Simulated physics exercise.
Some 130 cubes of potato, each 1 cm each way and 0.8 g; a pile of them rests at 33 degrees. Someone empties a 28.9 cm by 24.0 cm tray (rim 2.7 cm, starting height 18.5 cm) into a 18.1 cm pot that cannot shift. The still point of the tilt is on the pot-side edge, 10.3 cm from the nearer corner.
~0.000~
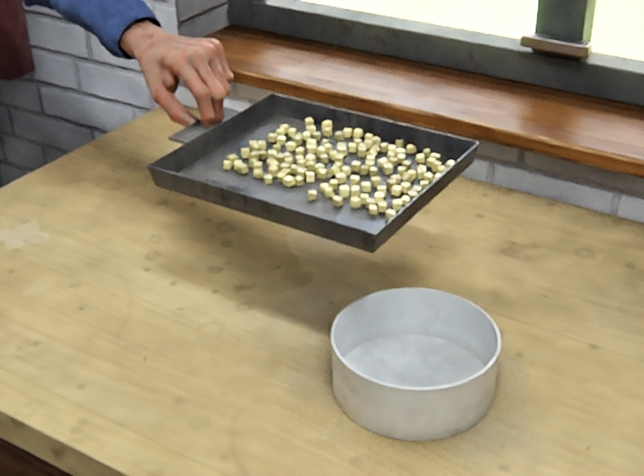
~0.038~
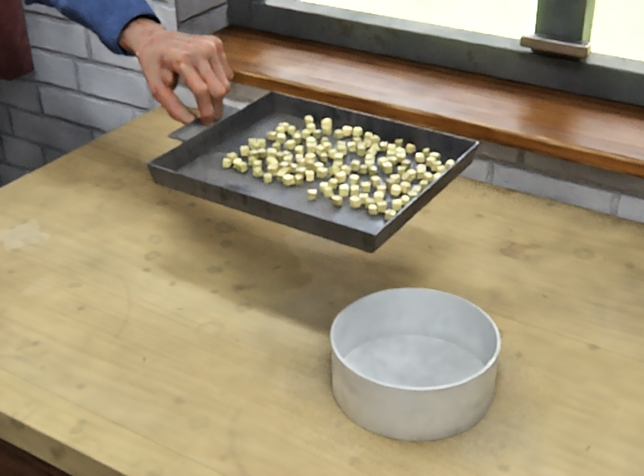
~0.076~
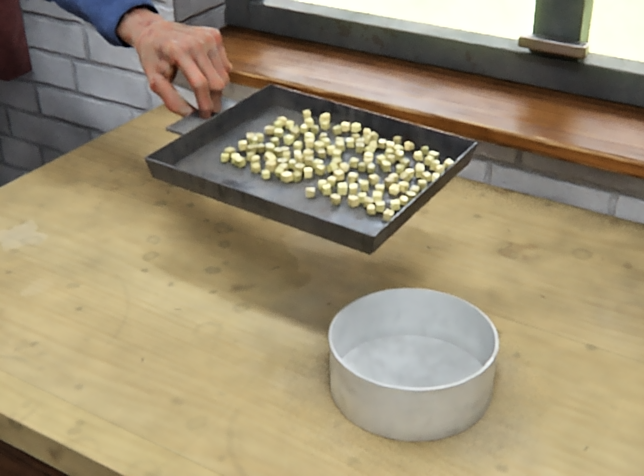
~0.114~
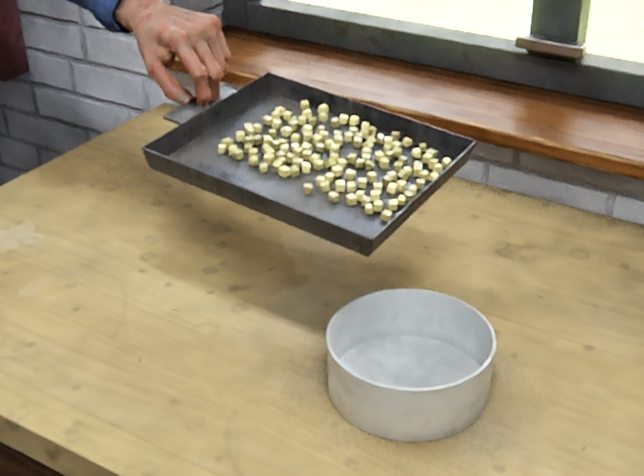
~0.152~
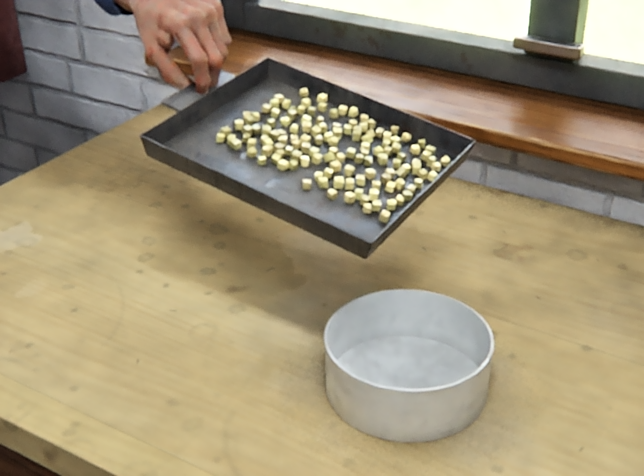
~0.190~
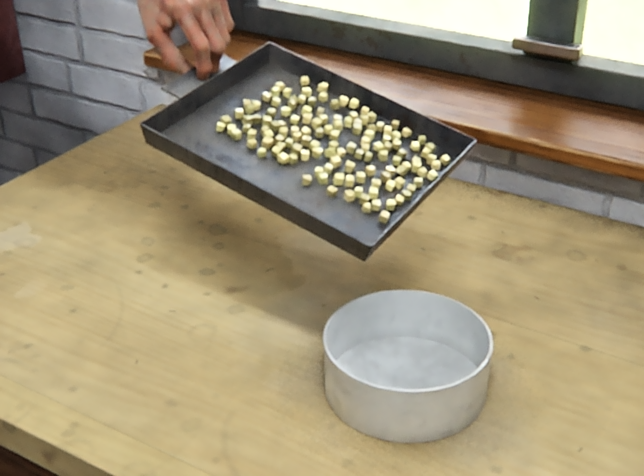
On a wooden counter by a window, a hand raising one end of a dark tray of pale cubes near a round pot.
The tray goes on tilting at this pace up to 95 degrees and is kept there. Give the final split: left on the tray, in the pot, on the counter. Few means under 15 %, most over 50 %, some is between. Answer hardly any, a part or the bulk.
Tray: Hardly any, pot: The bulk, counter: A part.
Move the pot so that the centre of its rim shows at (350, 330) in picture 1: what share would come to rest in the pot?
About 40 per cent.
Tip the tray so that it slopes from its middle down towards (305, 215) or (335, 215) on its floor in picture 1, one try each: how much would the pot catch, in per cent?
About 60 and 95 per cent.
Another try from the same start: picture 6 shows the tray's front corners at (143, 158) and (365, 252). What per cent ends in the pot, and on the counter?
Pot 85, counter 15.
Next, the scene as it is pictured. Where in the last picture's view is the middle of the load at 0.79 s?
Around (417, 233).
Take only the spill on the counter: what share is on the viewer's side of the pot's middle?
Some 30 per cent.
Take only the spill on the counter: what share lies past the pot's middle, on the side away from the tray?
Some 100 per cent.
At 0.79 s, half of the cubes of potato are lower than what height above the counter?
Roughly 18 cm.
After 0.55 s, tilt 54 degrees; the tray holds 100 %, the pot 0 %.
Then, at 0.79 s, tilt 80 degrees; the tray holds 65 %, the pot 5 %.
After 1.14 s, tilt 95 degrees; the tray holds 10 %, the pot 60 %.
At rest (2.3 s), tray 0 %, pot 75 %, counter 25 %.
